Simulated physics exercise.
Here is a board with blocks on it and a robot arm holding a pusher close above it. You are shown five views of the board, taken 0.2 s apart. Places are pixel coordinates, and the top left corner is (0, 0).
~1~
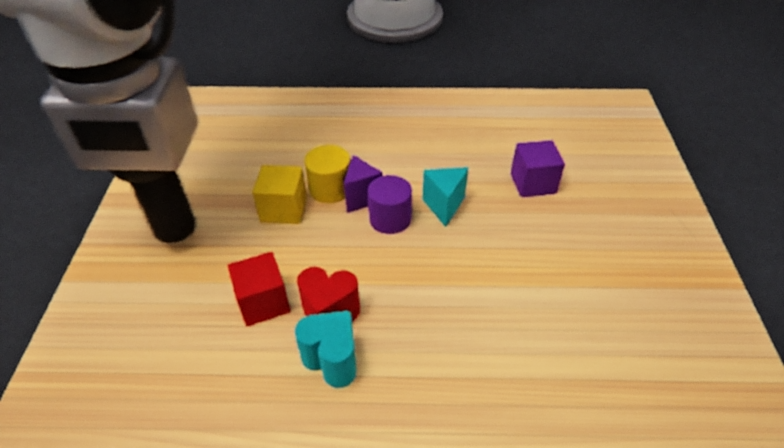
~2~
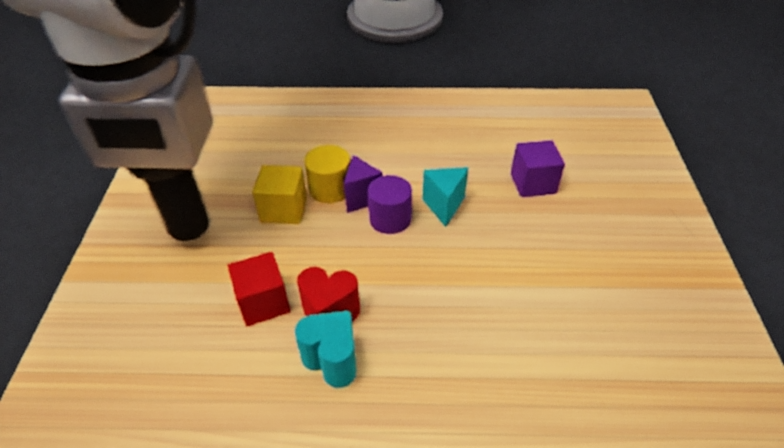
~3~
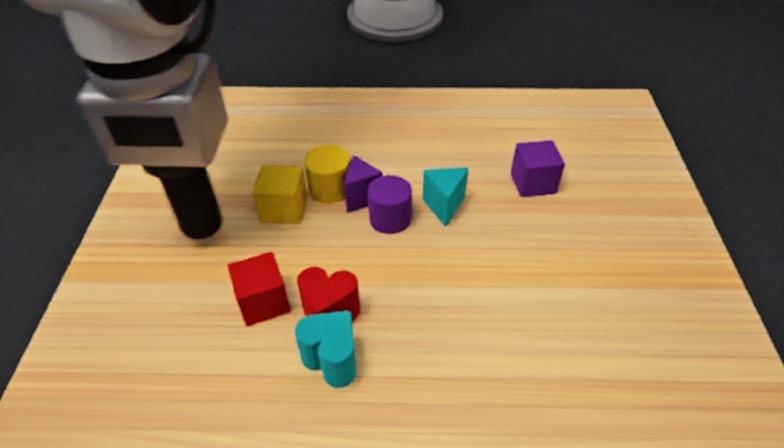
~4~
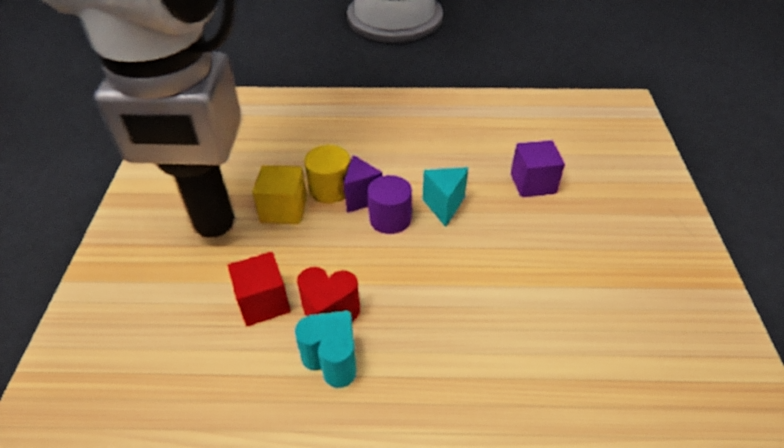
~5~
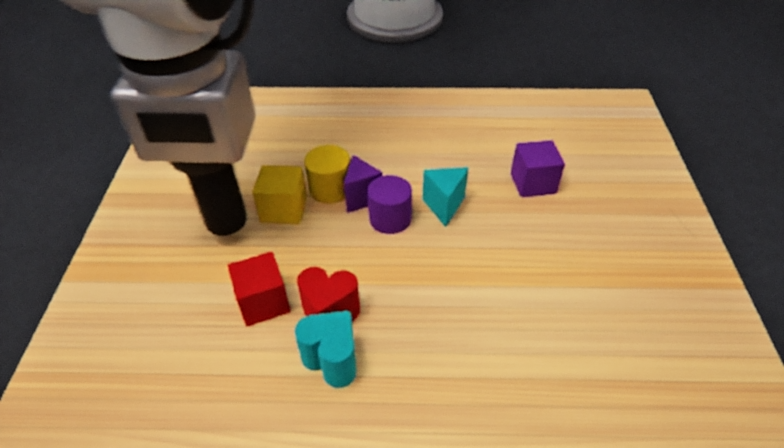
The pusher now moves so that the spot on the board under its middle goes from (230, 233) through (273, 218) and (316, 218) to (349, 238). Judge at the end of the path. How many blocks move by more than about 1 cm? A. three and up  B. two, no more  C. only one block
B.
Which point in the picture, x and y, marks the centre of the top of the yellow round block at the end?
I think it will end close to (349, 137).
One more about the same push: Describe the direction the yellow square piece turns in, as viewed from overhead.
It twists anticlockwise.
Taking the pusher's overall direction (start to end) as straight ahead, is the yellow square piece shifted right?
It seems not.
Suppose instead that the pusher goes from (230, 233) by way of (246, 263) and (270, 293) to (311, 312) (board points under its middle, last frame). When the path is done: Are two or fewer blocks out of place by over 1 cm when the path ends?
Short answer: No.
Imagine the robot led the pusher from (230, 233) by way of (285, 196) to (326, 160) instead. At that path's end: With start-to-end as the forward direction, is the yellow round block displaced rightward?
Short answer: Yes.
On the path given first. One third of the way, pusher (271, 207); yellow square piece (297, 162), turned 35° anticlockwise; yellow round block (337, 148).
Two thirds of the way, pusher (315, 208); yellow square piece (311, 158), turned 80° anticlockwise; yellow round block (349, 137).
At the end, pusher (348, 228); yellow square piece (311, 158), turned 80° anticlockwise; yellow round block (349, 137); purple triangle not moved.
